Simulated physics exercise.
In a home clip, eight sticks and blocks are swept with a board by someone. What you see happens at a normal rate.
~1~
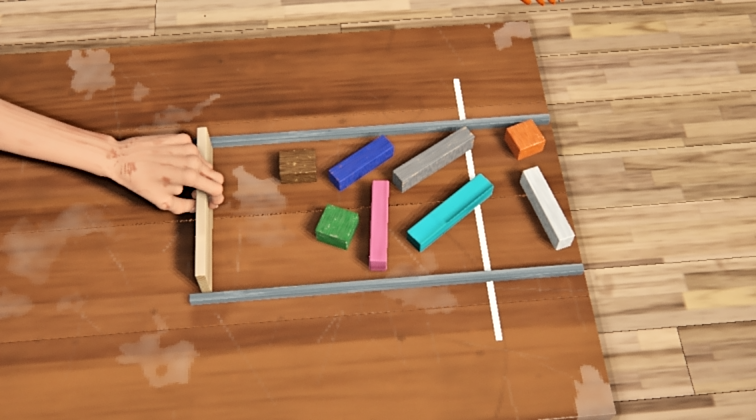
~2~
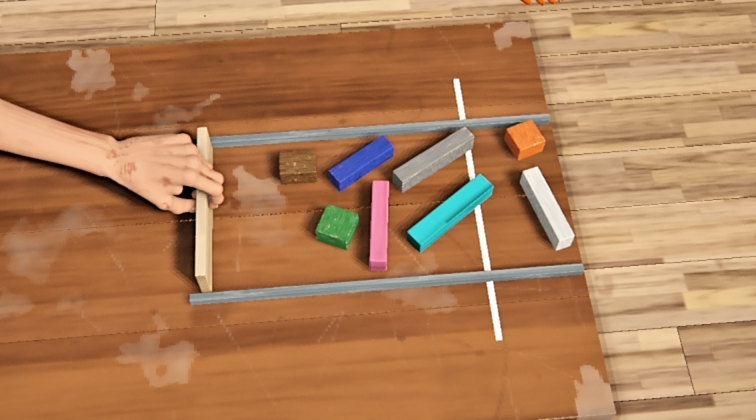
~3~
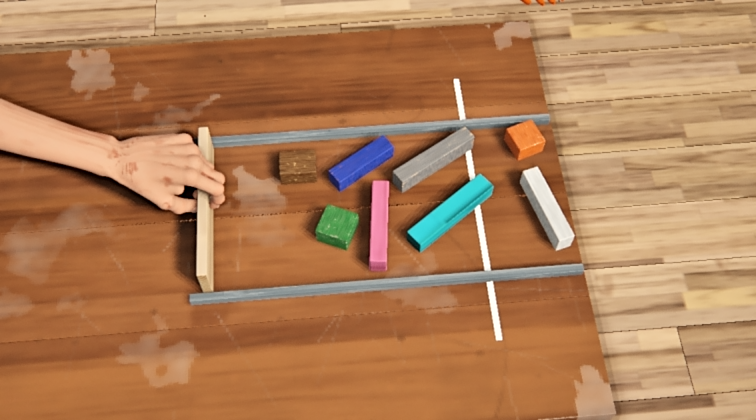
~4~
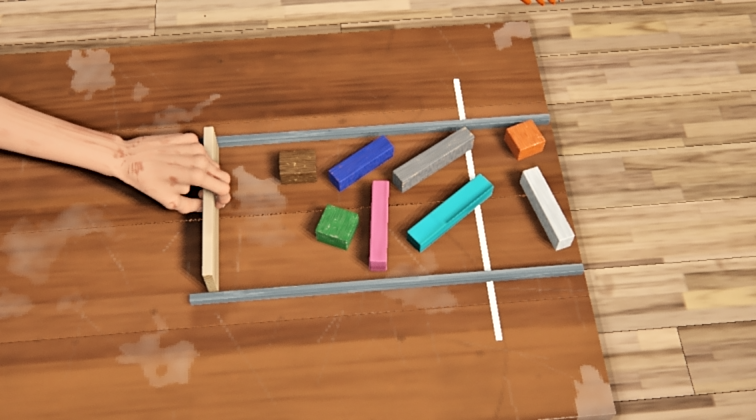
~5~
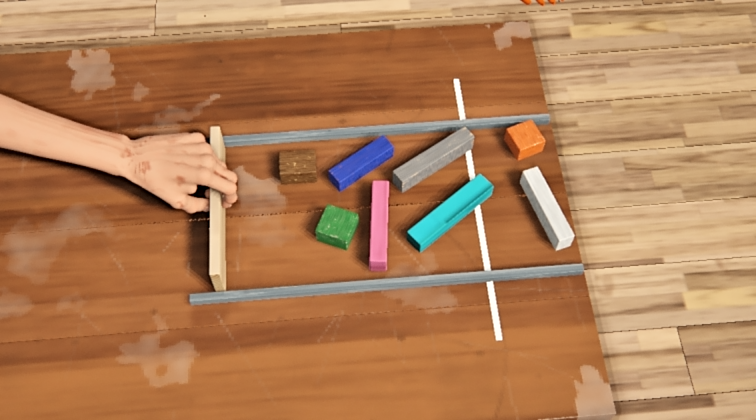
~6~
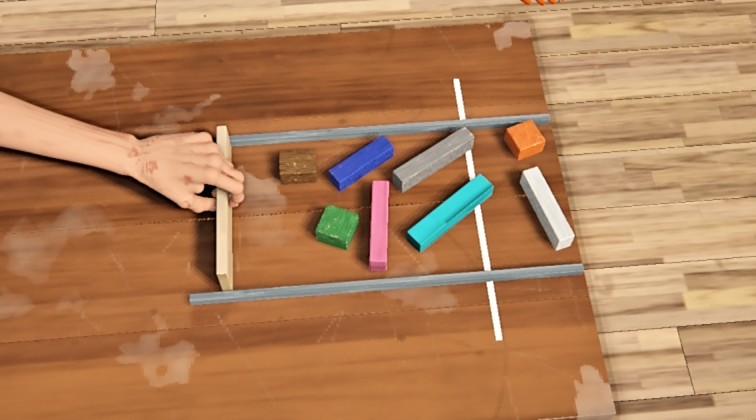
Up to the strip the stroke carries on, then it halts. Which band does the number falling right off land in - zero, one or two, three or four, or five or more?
After the push, only one or two have dropped.
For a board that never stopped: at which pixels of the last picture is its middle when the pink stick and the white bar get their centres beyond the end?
Its middle is about (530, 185) and about (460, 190).
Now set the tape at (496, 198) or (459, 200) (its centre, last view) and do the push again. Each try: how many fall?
Per try: 2; 0.
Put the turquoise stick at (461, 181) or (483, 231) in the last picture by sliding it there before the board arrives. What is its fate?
First place: It does not drop; second place: It does not drop.
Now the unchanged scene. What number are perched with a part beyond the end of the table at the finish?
As for overhanging, the count is 2.
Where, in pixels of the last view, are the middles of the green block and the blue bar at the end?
Green block: (495, 208); blue bar: (516, 165).
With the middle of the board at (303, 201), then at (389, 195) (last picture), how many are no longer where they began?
One spot: 2. Other spot: 6.
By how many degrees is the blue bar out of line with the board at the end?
Some 30 degrees.
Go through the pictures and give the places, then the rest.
In the first frame, white bar (546, 208); orange block (525, 140); turquoise stick (450, 212); board (204, 208); tape (476, 199).
In the second frame, orange block (525, 140); green block (337, 227).
In the third frame, turquoise stick (450, 213); brown block (298, 167).
In the fourth frame, white bar (546, 208); grey bar (434, 159).
In the fifth frame, orange block (525, 140); pink stick (379, 225).
In the sixth frame, white bar (546, 208); orange block (525, 140); turquoise stick (450, 213); board (225, 207); tape (476, 199).
Soon after, none off yet; white bar at rest near (546, 208); orange block at rest near (525, 140); turquoise stick at rest near (450, 213).
At rest, the number that fall off is one or two; fallen, orange block and white bar.
